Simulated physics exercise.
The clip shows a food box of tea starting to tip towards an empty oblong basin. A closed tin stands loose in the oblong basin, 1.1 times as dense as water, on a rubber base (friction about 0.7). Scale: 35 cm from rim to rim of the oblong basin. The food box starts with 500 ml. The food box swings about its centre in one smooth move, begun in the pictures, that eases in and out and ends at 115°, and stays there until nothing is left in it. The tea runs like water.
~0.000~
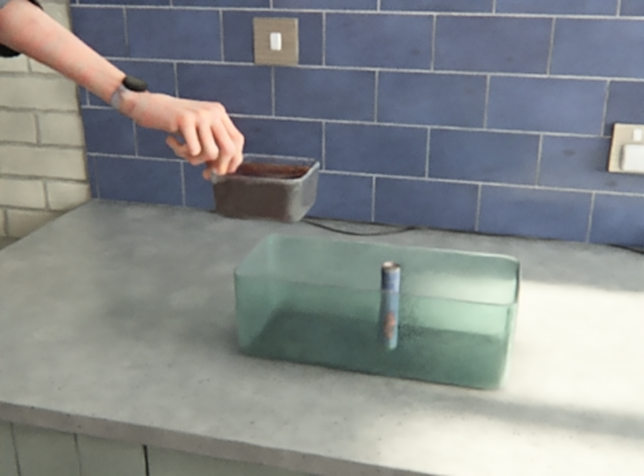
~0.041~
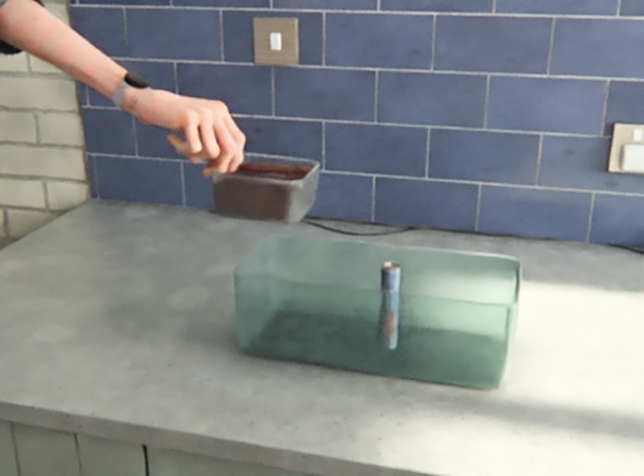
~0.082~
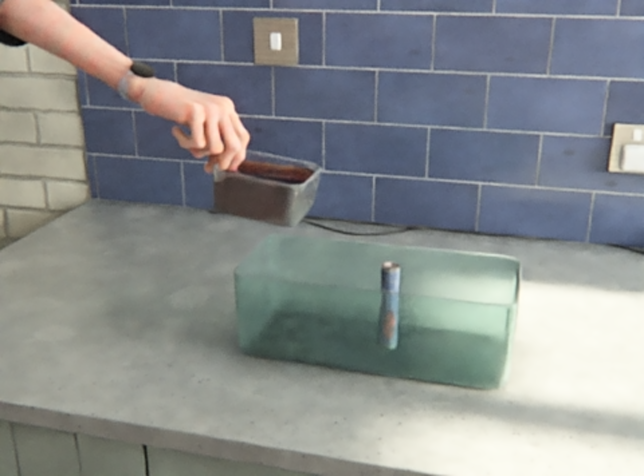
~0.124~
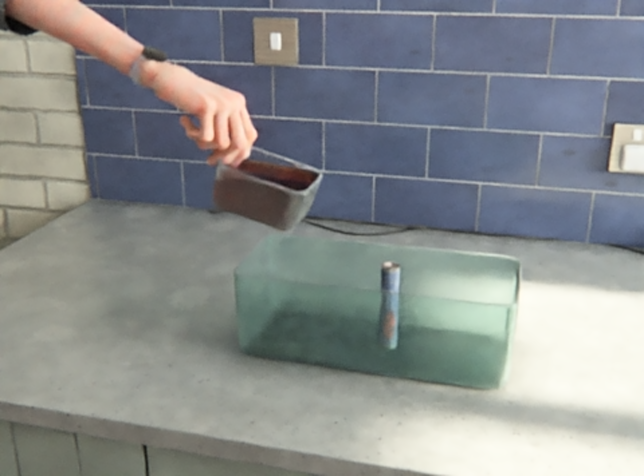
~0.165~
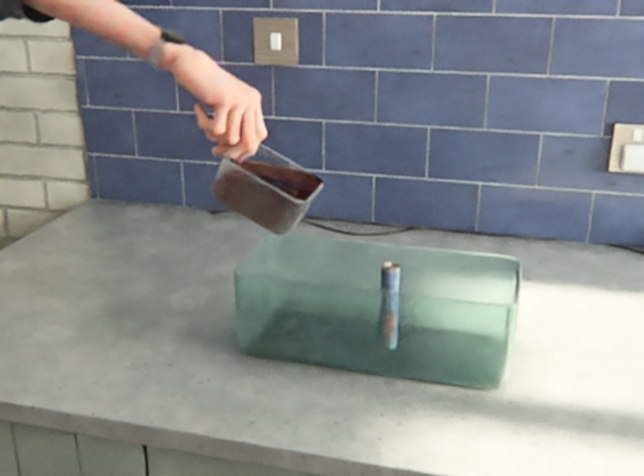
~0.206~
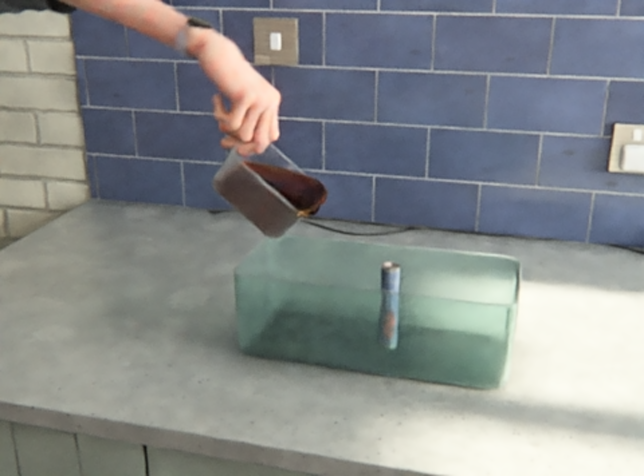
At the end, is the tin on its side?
It keeps standing.
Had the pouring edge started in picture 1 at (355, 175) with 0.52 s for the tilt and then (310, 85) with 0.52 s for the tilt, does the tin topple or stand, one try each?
First it remains upright; then it falls.
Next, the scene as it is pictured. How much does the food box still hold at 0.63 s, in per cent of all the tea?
About 0 per cent.
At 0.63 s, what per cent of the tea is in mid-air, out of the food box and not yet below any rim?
About 1 per cent.
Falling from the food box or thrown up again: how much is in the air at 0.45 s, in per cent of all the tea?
Near 16 in a hundred.
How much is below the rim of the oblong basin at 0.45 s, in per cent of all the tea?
About 78 per cent.
By 0.45 s the tilt is 110° and 7 per cent is still to pour; the tin stands where it began.
By 0.63 s the tilt is 115° and 0 per cent is still to pour; the tin stands where it began.
By 0.82 s the tilt is 115° and 0 per cent is still to pour; the tin stands where it began.
By 1.02 s the tilt is 115° and 0 per cent is still to pour; the tin stands where it began.
At rest the tin stands where it began.
